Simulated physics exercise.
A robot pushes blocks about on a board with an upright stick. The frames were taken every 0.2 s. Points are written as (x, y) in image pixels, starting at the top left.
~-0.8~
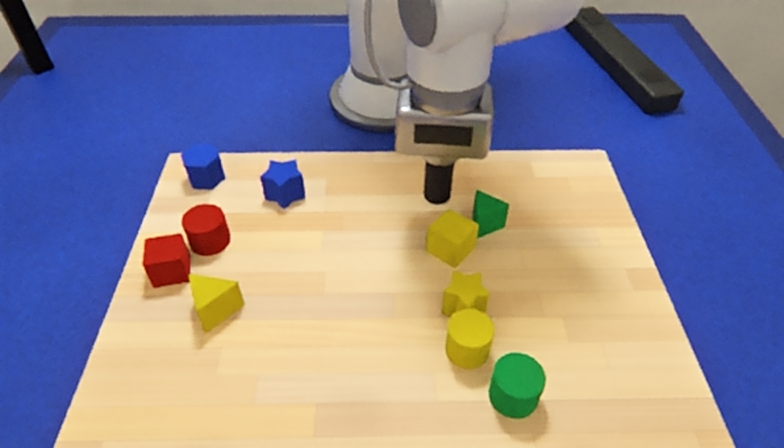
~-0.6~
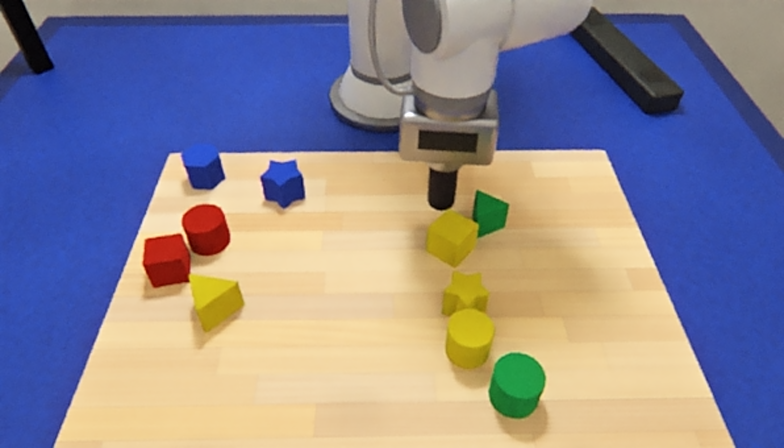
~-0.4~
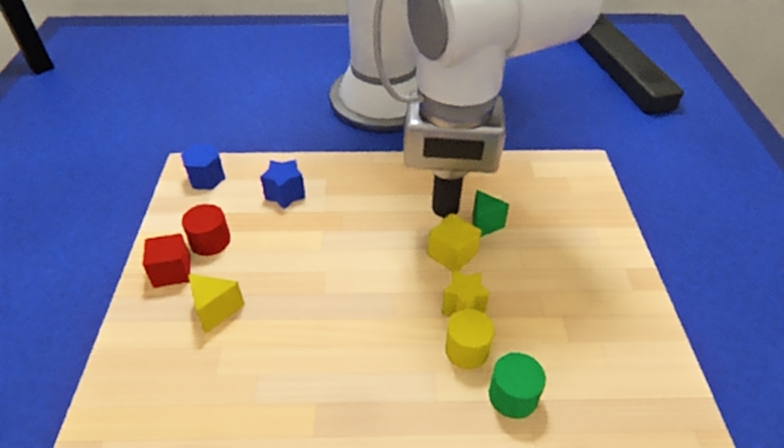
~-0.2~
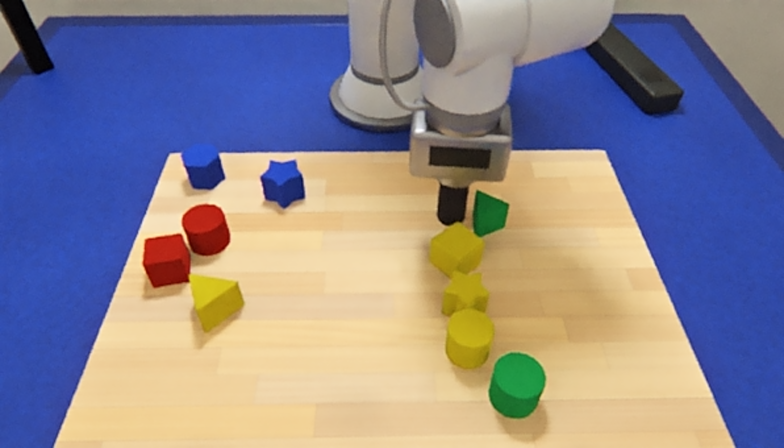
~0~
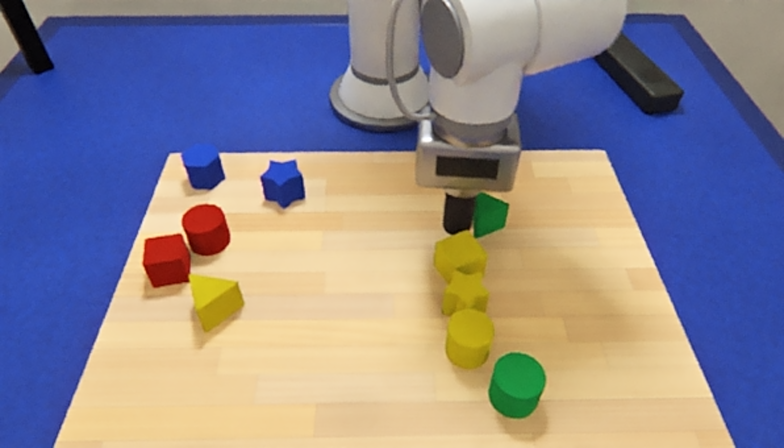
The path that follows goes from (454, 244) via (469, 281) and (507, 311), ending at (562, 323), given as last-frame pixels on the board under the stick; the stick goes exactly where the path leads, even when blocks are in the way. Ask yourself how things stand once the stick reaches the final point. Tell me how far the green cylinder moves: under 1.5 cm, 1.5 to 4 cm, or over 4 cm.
It moves less than 1.5 cm.
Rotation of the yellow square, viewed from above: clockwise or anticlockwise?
Verdict: Clockwise.
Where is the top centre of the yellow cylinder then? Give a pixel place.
The top centre is at (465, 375).
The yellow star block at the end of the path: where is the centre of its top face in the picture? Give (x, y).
Around (457, 336).
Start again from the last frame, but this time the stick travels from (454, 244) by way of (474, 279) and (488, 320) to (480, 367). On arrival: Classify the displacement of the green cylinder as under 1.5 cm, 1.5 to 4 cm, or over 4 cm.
Final distance: Less than 1.5 cm.
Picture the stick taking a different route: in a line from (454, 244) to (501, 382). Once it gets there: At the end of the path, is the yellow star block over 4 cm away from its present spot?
My answer is yes.
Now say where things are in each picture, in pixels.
The first picture shows lower end of the stick at (437, 197), tops of blocks, yellow square at (453, 226), yellow star block at (467, 286), yellow cylinder at (471, 327), green cylinder at (520, 374).
The second picture shows stick at (441, 203), blocks as before.
The third picture shows stick at (445, 210), yellow square at (455, 231).
The fourth picture shows stick at (451, 218), yellow square at (458, 240).
The fifth picture shows stick at (457, 227), yellow square at (462, 248), yellow star block at (467, 286), yellow cylinder at (471, 327), green cylinder at (520, 374).
What follows on the original path. One third of the way, stick at (472, 266); yellow square at (474, 288), turned 35° clockwise; yellow star block at (464, 320); yellow cylinder at (470, 361).
Two thirds of the way, stick at (513, 296); yellow square at (484, 310), turned 65° clockwise; yellow star block at (457, 336), turned 30° clockwise; yellow cylinder at (465, 375).
At the end, stick at (568, 307); yellow square at (484, 310), turned 65° clockwise; yellow star block at (457, 336), turned 30° clockwise; yellow cylinder at (465, 375); green cylinder not moved.
